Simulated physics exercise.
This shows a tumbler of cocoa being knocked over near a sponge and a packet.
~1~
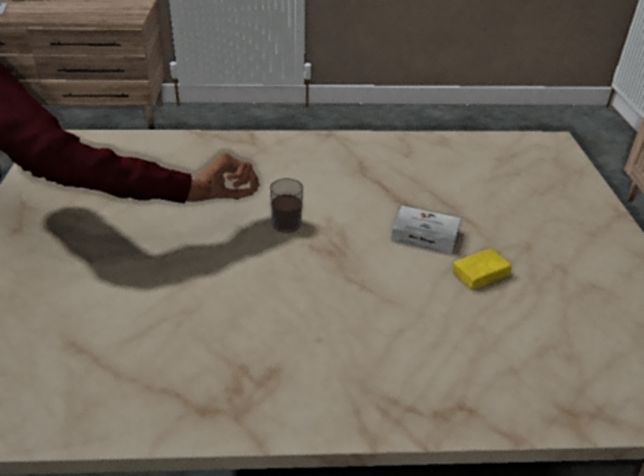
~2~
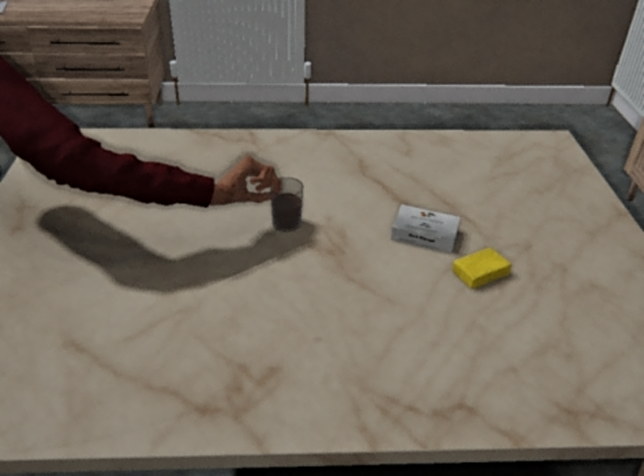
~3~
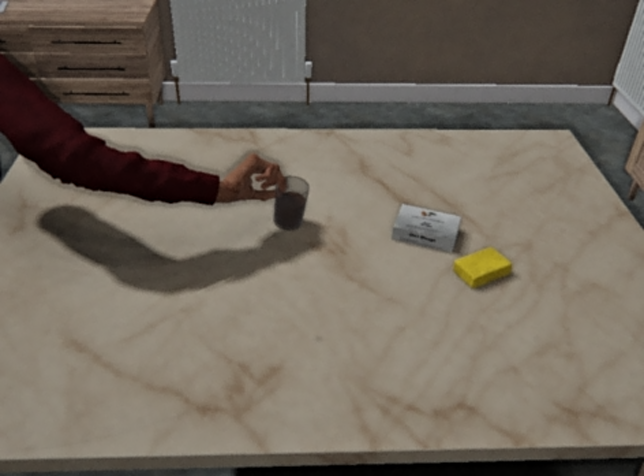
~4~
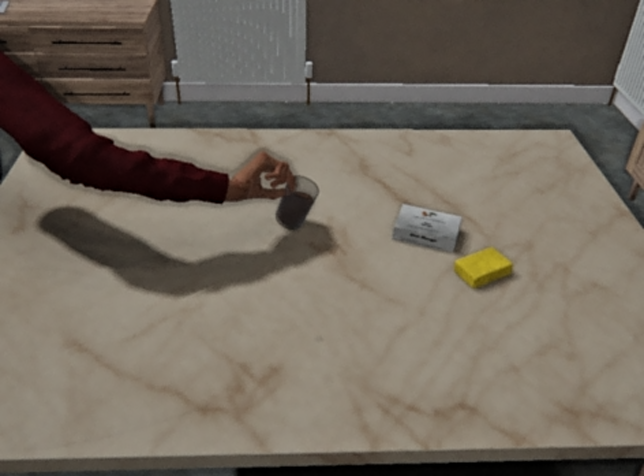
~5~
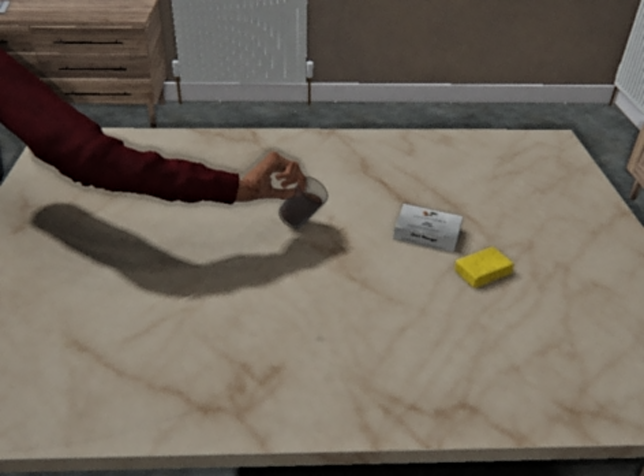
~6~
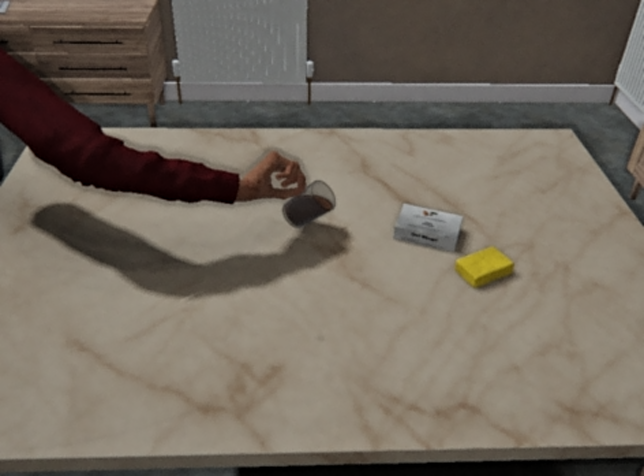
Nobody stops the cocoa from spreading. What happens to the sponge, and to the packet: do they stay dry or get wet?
The sponge gets wet. The packet gets wet.
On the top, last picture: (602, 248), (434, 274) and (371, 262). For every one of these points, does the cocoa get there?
First spot: Missed; second: Touched; third: Touched.
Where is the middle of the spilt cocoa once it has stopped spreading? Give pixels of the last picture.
Roughly (437, 268).
Shortly, the puddle covers about as much as a plate; the sponge is soaking at its edge; the packet is soaking at its edge.
Then, the puddle covers about as much as a tray; the sponge is soaking at its edge; the packet is soaking at its edge.
At the finish, the puddle covers about as much as a tray; the sponge is soaking at its edge; the packet is soaking at its edge.
